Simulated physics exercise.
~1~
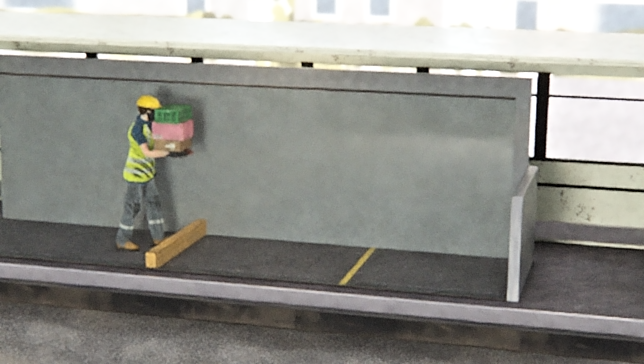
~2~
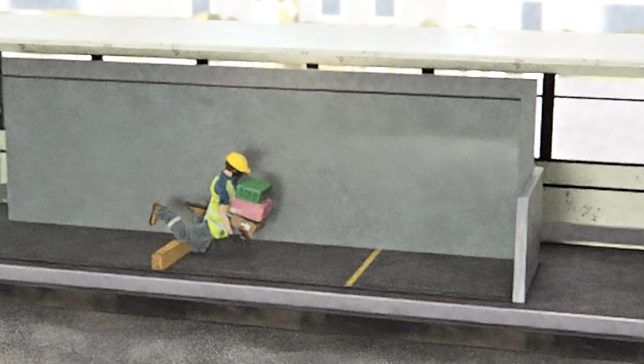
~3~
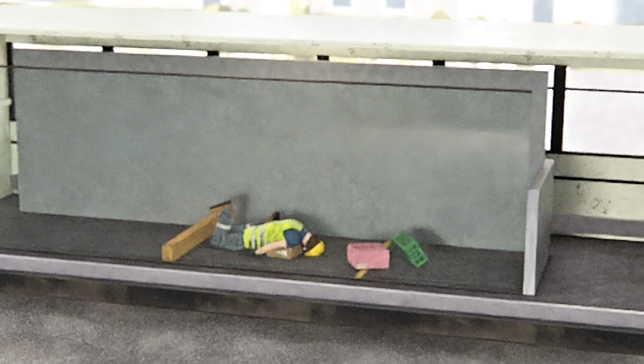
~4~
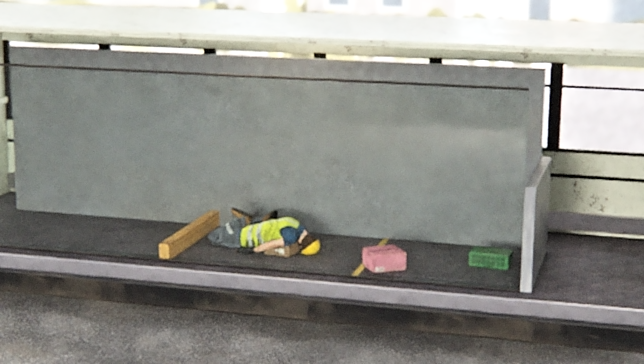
At first, a worker in a yellow hard hat and high-visibility vest walks right along a grey walled platform, carrying a stack of green, pink and brown boxes toward a wooden beam. The worker pitches forward over the beam, legs flung out behind, the tilting stack still held in front. The worker lands face down, and the pink and green boxes spill ahead to the right. The green one tumbles farther before settling near the end wall. Finally, the worker lies short of the yellow line beside the brown parcel, while the pink and green boxes rest beyond it.
